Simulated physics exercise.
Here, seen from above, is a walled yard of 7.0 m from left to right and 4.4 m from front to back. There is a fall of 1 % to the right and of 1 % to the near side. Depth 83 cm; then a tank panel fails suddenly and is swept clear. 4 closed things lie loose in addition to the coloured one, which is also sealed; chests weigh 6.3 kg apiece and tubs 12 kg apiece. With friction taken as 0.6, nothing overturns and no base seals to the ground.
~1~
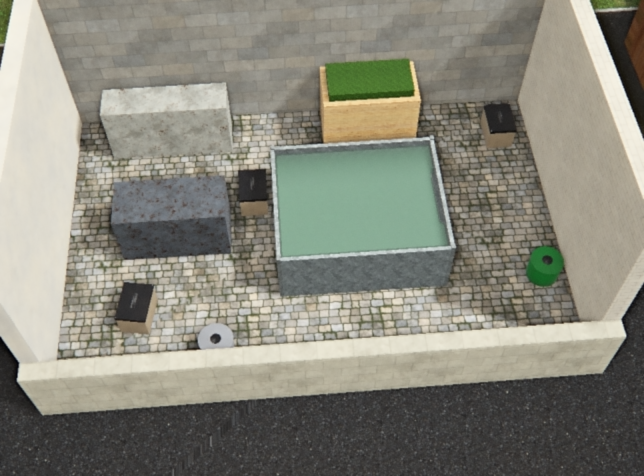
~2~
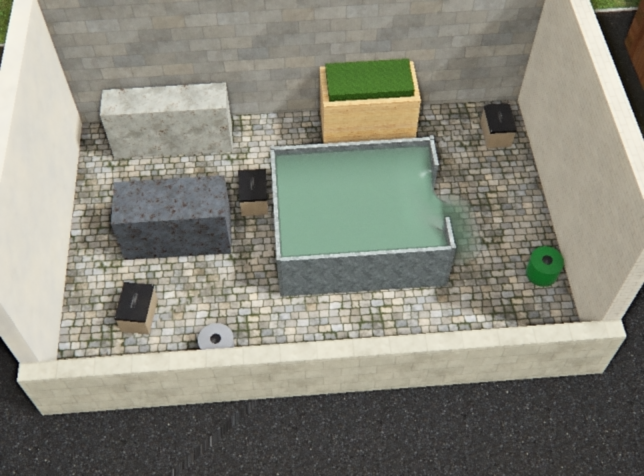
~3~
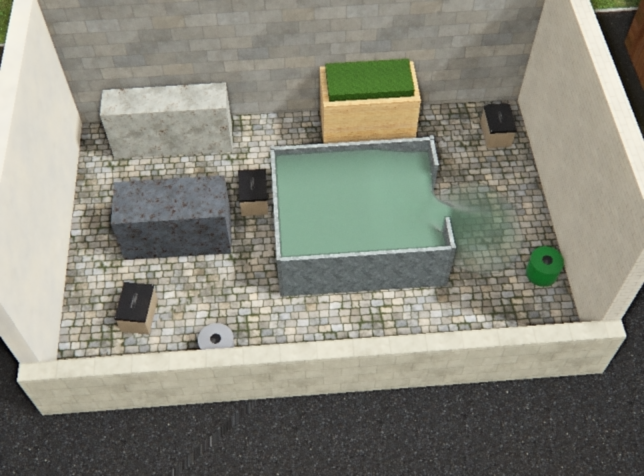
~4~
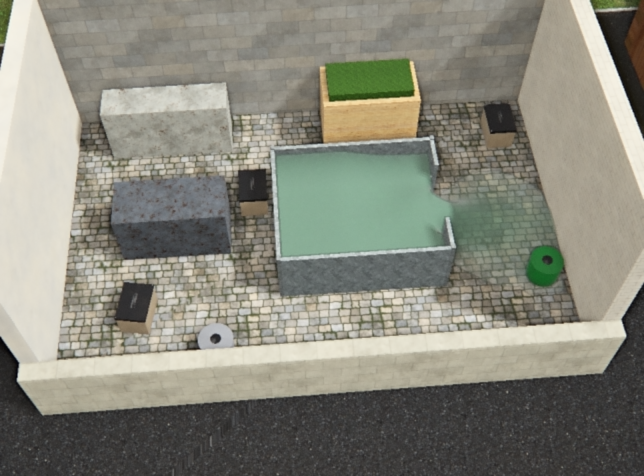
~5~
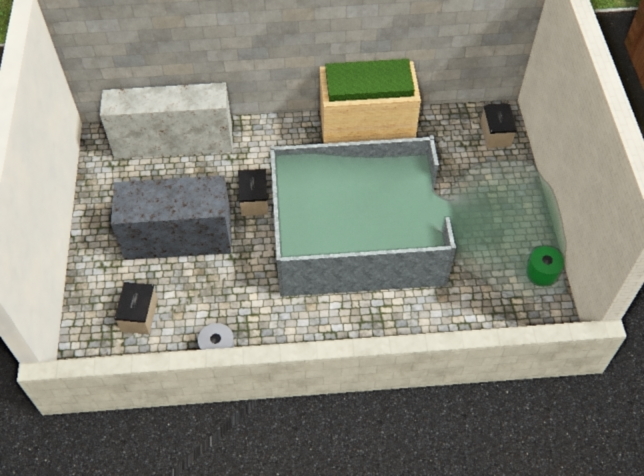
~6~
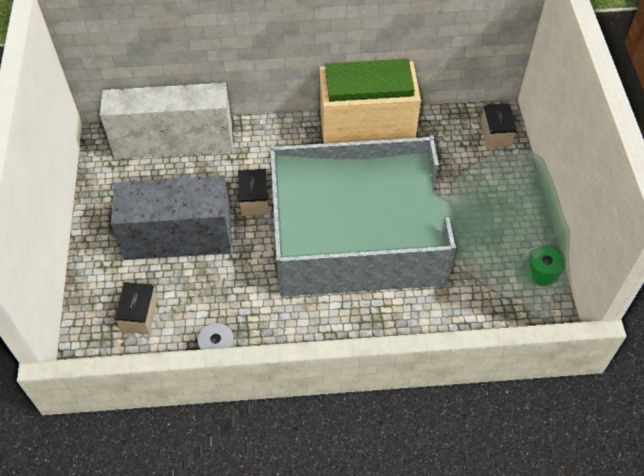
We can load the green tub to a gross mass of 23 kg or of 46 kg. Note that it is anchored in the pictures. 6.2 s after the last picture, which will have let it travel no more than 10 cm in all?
Ballast needed: Beyond both.
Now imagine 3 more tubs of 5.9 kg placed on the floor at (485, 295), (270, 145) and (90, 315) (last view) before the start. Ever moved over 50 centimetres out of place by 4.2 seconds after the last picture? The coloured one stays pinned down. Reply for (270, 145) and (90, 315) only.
One after the other: Does not reach it, then does not reach it.
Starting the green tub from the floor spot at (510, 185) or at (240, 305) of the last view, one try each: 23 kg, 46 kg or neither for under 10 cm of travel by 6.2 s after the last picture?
First spot: No mass works; second spot: Needs the heavier mass.
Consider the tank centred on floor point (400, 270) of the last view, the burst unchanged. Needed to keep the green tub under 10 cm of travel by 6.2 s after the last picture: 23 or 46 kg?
Well, then even the heavier fails.
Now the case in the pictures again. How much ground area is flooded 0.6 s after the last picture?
Some 9.5 m2.
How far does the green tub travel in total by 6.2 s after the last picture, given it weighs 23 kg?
Total path: Approx. 650 cm.
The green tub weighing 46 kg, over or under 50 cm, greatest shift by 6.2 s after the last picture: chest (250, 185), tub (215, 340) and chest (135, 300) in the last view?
Below, above, above.
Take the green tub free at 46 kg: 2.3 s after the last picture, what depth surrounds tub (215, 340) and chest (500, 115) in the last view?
Depths: Near 1 cm, then near 11 cm.
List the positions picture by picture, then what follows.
In the first picture, the green tub at (547, 260) rests on the ground; 3.9 m2 under water; 0 of 5 have shifted.
In the second picture, the green tub at (547, 260) rests on the ground; water covers 4.5 m2; 0 of 5 have shifted.
In the third picture, the green tub at (547, 260), on the bottom; water covers 5.4 m2; 0 of 5 have shifted.
In the fourth picture, the green tub at (547, 260), on the bottom; water covers 6.5 m2; 0 of 5 have shifted.
In the fifth picture, the green tub at (547, 260) rests on the ground; water covers 6.9 m2; 0 of 5 have shifted.
In the sixth picture, the green tub at (547, 260), on the bottom; water covers 7.4 m2; 0 of 5 have shifted.
Then, 0.6 s after the last picture the green tub would be 92 cm from its start with 23 kg and 50 cm from its start with 46 kg; 19 cm of water round it then.
Then, 2.3 s after the last picture the green tub would be 245 cm from its start with 23 kg and 208 cm from its start with 46 kg; 11 cm of water round it then.
Then, 4.2 s after the last picture the green tub would be 442 cm from its start with 23 kg and 226 cm from its start with 46 kg; 15 cm of water round it then.
Then, 6.2 s after the last picture the green tub would be 527 cm from its start with 23 kg and 276 cm from its start with 46 kg; 15 cm of water round it then.
